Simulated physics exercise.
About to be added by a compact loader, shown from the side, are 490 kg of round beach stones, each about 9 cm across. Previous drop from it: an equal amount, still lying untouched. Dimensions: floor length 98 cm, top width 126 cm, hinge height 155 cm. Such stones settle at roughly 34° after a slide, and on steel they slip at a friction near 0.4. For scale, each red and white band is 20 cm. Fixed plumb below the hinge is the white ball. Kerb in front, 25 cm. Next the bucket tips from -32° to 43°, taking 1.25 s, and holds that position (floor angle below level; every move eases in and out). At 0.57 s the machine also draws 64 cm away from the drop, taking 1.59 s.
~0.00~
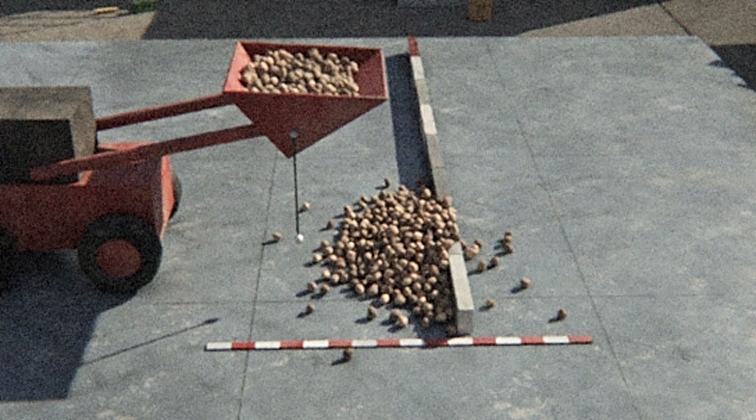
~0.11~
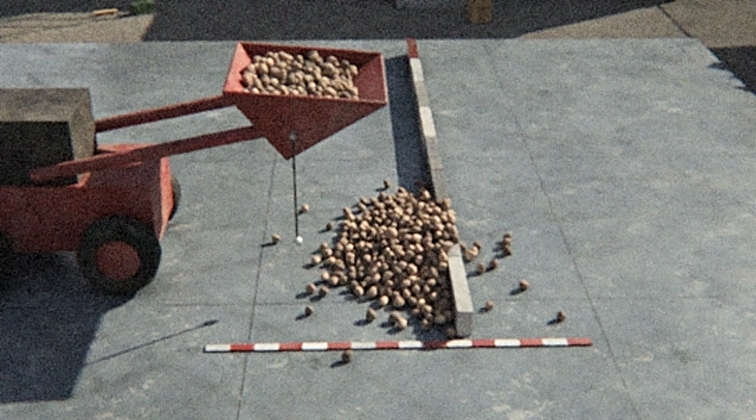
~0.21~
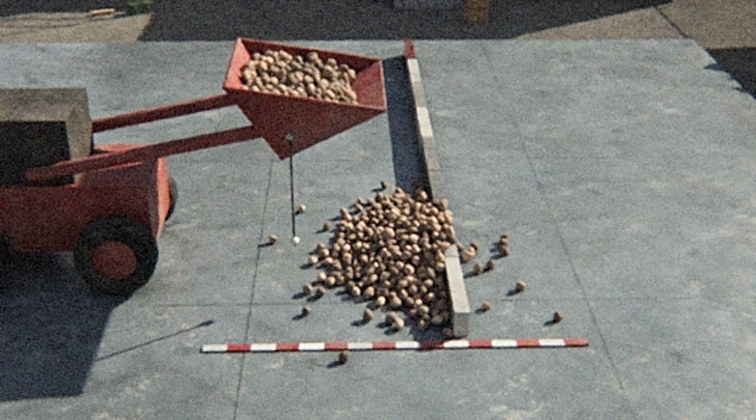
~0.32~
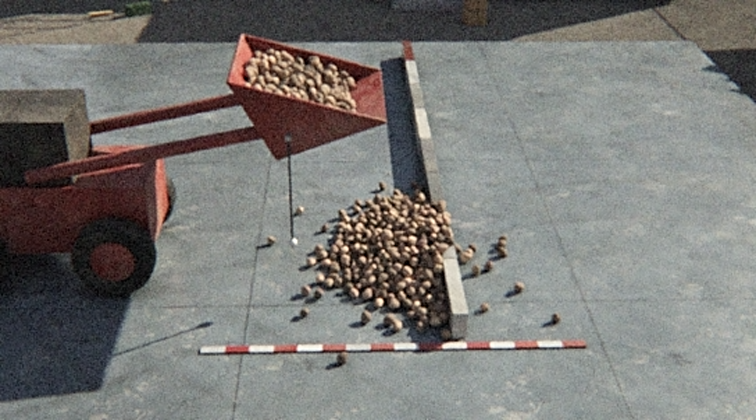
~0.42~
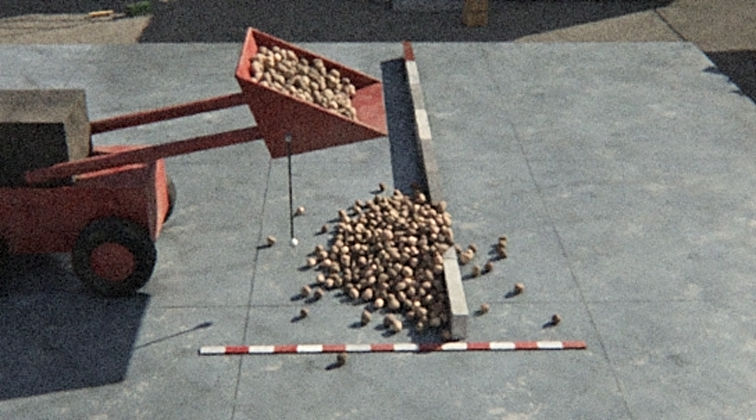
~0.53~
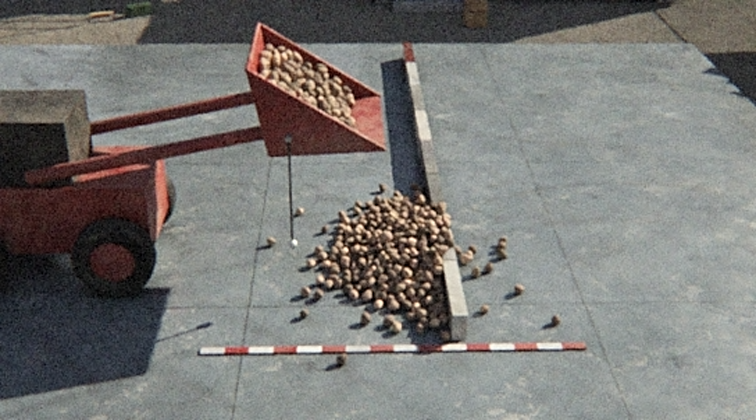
Red compact loader slowly tilting its raised bucket of round stones forward, beside a heap lying against a low kerb.
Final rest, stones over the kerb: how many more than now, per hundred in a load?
0 per hundred.
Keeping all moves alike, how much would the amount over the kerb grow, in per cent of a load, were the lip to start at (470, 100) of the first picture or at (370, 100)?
35 % and 0 %.
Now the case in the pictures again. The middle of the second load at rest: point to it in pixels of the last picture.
Roughly pixel (353, 246) in the last view.
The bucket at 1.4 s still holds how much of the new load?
Roughly 25 per cent remains inside.
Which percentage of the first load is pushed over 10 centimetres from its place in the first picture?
Roughly 10 percent.
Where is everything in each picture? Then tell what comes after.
The bucket is at -32°, its lip at (387, 99); the top of the load is at (281, 66). The earlier load is highest near (438, 223), 31 cm above ground level, 97 % on this side of the kerb, 2 % over the kerb, in the first picture.
Lip at (387, 104), floor tilted -30°, highest stones at (277, 67); the stones move at 0.1 m/s on average, in the second picture.
Lip at (386, 111), floor tilted -26°, highest stones at (265, 65); the stones move at 0.2 m/s on average, in the third picture.
The bucket is at -20°, its lip at (386, 122); the top of the load is at (263, 65); the stones move at 0.3 m/s on average, in the fourth picture.
The bucket is at -12°, its lip at (387, 135); the top of the load is at (264, 59); the stones move at 0.3 m/s on average, in the fifth picture.
Lip at (385, 150), floor tilted -3°, highest stones at (269, 57); the stones move at 0.4 m/s on average, in the sixth picture.
After 0.9 s the floor is at 31°; in per cent of one load, 96 in the bucket, 101 on this side of the kerb, 2 over the kerb; the foremost stones are at (503, 271).
After 1.4 s the floor is at 43°; in per cent of one load, 26 in the bucket, 172 on this side of the kerb, 2 over the kerb; the foremost stones are at (503, 271).
After 2.6 s the floor is at 43°; in per cent of one load, 0 in the bucket, 197 on this side of the kerb, 2 over the kerb; the foremost stones are at (505, 265).
After 5.4 s the floor is at 43°; in per cent of one load, 0 in the bucket, 197 on this side of the kerb, 2 over the kerb; the foremost stones are at (505, 265). Net gain over the kerb, 0.
